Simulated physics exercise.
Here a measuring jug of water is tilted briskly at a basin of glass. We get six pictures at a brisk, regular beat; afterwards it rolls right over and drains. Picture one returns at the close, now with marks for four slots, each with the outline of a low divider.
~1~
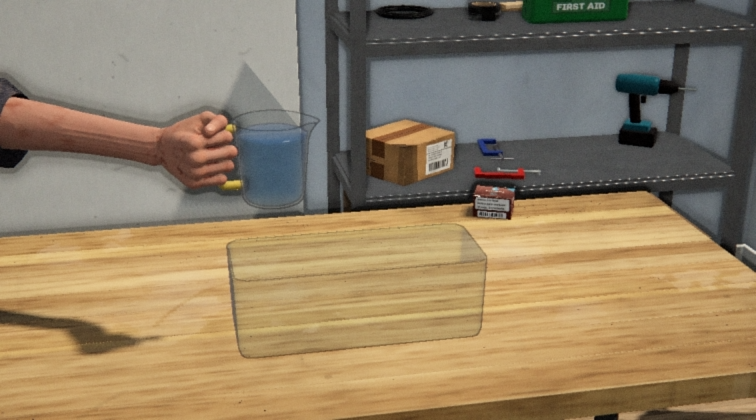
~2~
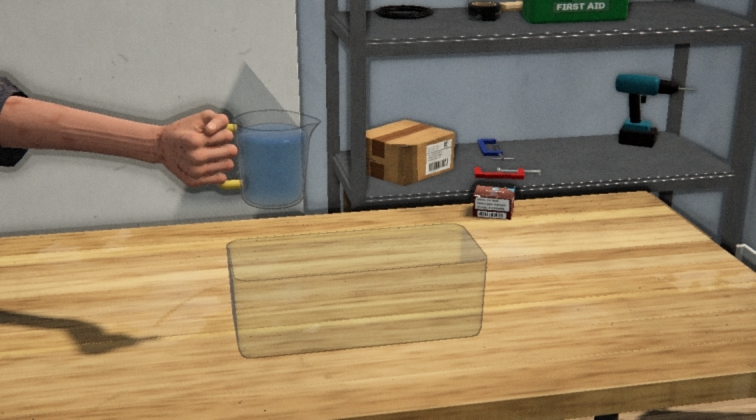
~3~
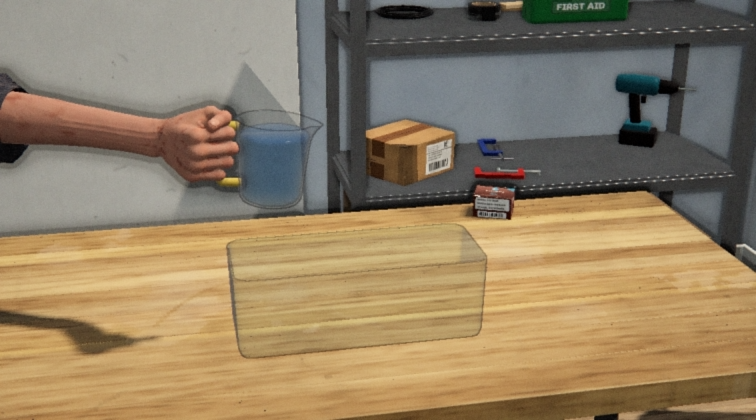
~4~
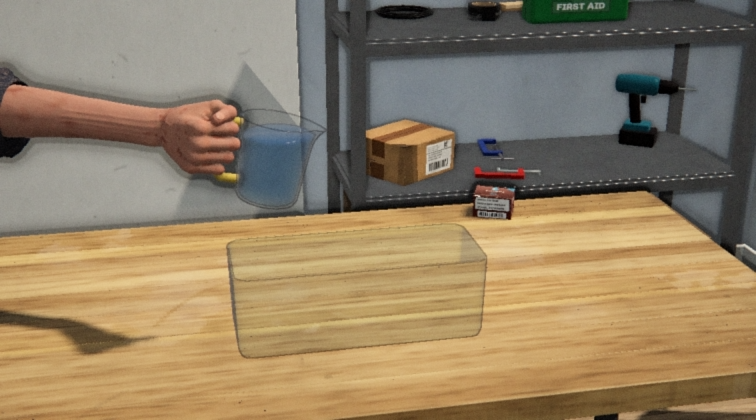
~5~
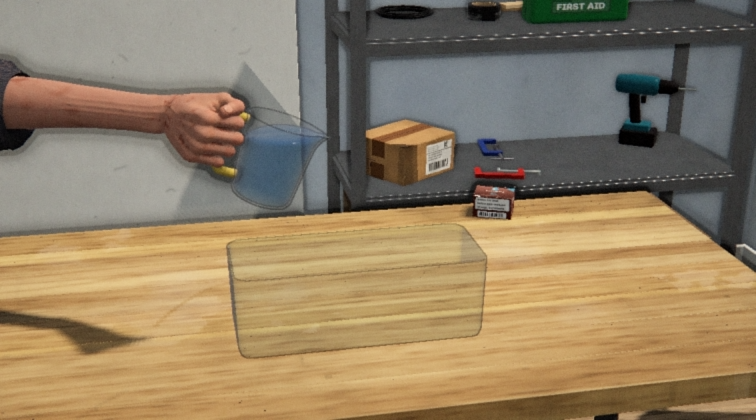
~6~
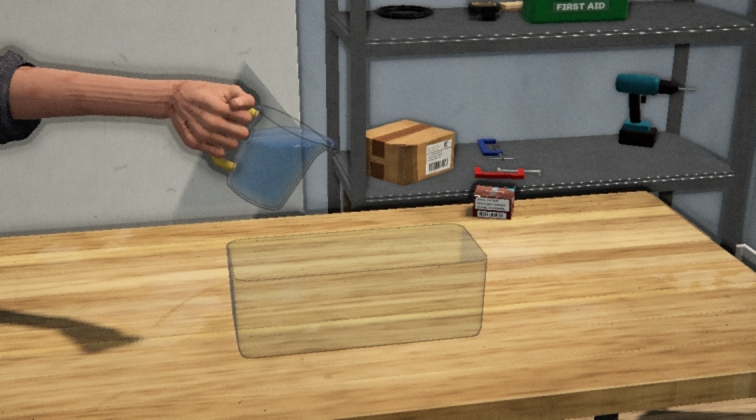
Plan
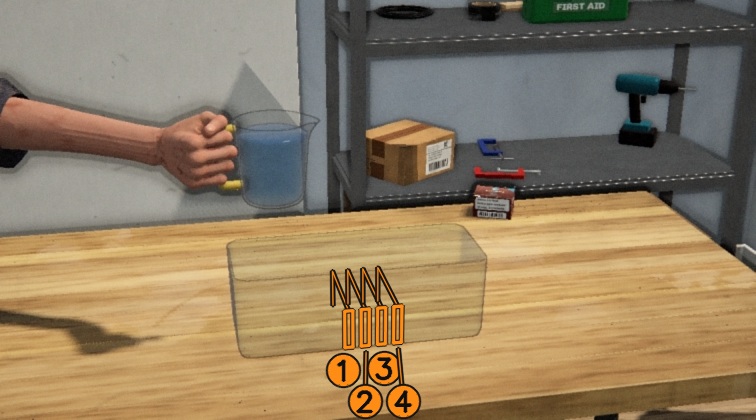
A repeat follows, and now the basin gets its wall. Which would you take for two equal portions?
Best: 3.
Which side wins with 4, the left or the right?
The left one.
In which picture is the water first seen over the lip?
In picture 6.
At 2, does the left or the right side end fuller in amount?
More ends on the right.
In orange, 1 at (349, 353); 2 at (366, 351); 3 at (382, 350); 4 at (398, 348).
If 1 is chosen, about 3 % ends left of the wall and 96 % right of it.
If 2 is chosen, about 14 % ends left of the wall and 85 % right of it.
If 3 is chosen, about 47 % ends left of the wall and 52 % right of it.
If 4 is chosen, about 88 % ends left of the wall and 10 % right of it.
